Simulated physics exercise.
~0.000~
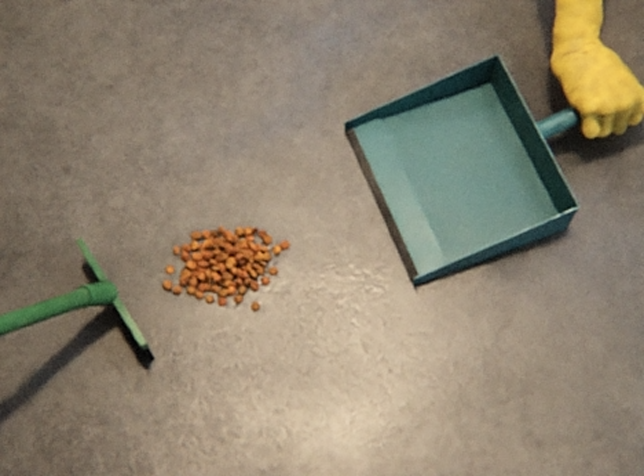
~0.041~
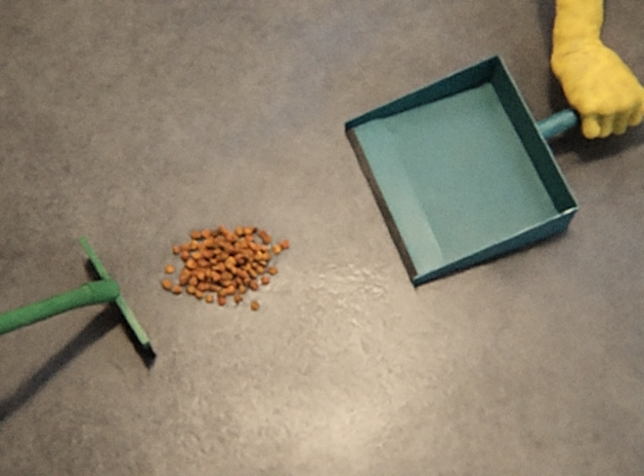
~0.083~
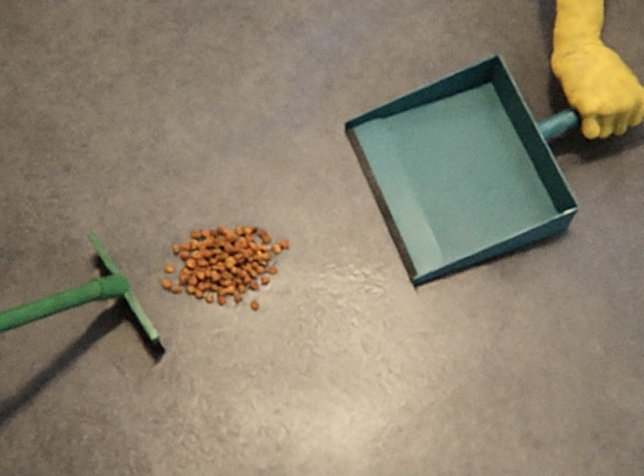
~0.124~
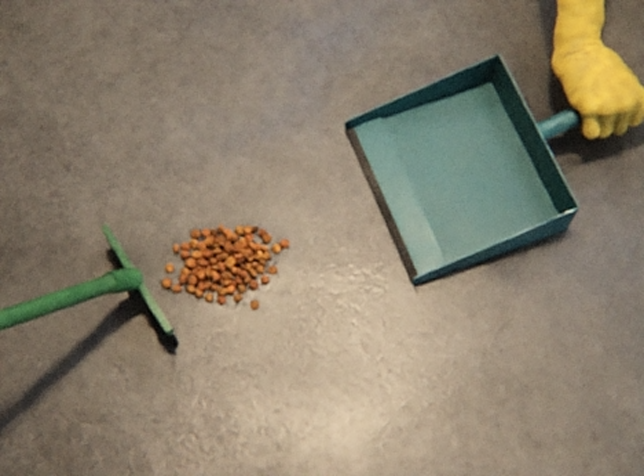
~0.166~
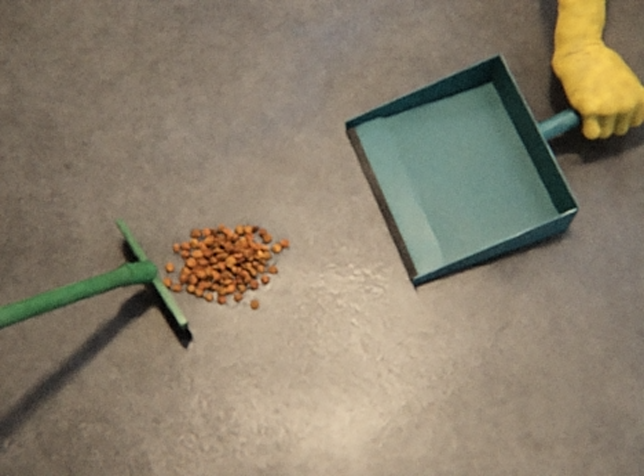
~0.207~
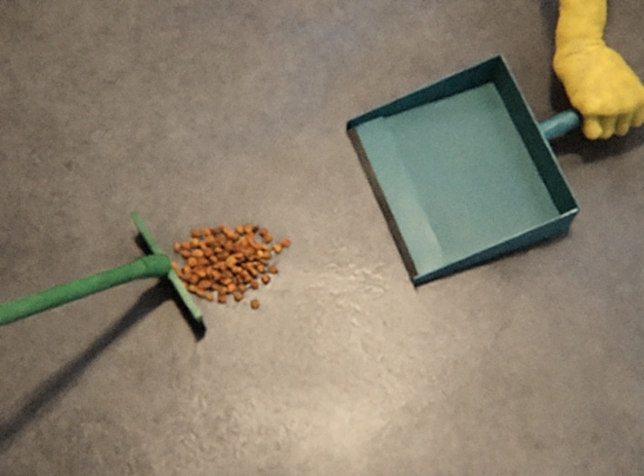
A green squeegee slid rightward across the grey floor from the left until its blade met the edge of a small heap of brown kibble, while a yellow-gloved hand kept a green dustpan almost motionless.
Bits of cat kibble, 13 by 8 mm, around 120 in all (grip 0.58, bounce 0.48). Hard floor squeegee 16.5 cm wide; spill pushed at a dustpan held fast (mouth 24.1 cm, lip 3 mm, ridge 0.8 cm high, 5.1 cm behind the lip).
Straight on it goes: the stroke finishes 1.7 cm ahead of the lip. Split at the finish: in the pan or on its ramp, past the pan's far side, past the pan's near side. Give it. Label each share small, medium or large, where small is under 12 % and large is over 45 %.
In the pan or on its ramp: Medium. Past the pan's far side: Small. Past the pan's near side: Small.
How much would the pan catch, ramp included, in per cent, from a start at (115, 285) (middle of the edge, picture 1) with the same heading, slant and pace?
Something close to 30 percent.
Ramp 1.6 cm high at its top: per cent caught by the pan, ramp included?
Estimate: About 30 in a hundred.
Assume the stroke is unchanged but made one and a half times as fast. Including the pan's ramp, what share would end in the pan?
About 35 %.
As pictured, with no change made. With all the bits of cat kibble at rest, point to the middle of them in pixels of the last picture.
Approximately (367, 190) in the last picture.
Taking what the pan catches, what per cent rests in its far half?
Around 70 in a hundred.
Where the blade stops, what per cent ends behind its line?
About 10 percent.
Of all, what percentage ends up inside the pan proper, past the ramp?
Estimate: Near 5 per cent of all.
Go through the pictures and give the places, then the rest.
In the first picture, blade from (144, 345) to (82, 245), moved 0.0 cm, 0 of the pieces shifted so far; middle of the pieces at (225, 258); pan at (467, 174).
In the second picture, blade from (146, 343) to (84, 243), moved 0.4 cm, 0 of the pieces shifted so far; middle of the pieces at (225, 258).
In the third picture, blade from (155, 338) to (93, 238), moved 1.6 cm, 0 of the pieces shifted so far; middle of the pieces at (225, 257).
In the fourth picture, blade from (169, 331) to (107, 231), moved 3.4 cm, 0 of the pieces shifted so far; middle of the pieces at (225, 257).
In the fifth picture, blade from (184, 324) to (121, 224), moved 5.3 cm, 0 of the pieces shifted so far; middle of the pieces at (225, 257).
In the sixth picture, blade from (198, 317) to (136, 218), moved 7.2 cm, 2 of the pieces shifted so far; middle of the pieces at (226, 256); pan at (468, 174). Its pace works out near 0.46 m/s, heading 6 degrees away from the viewer's side.
Then, at 0.48 s, middle of the blade 16 cm from the lip; 0 % over the lip, far side 0 %, near side 0 %.
After 0.66 s, middle of the blade 8 cm from the lip; 0 % over the lip, far side 0 %, near side 0 %.
Then, at 0.96 s, middle of the blade 3 cm from the lip; 35 % over the lip, far side 5 %, near side 0 %.
At rest (1.3 s), pan 35 %, far side 5 %, near side 0 %, in front of the lip or behind the blade 65 %.
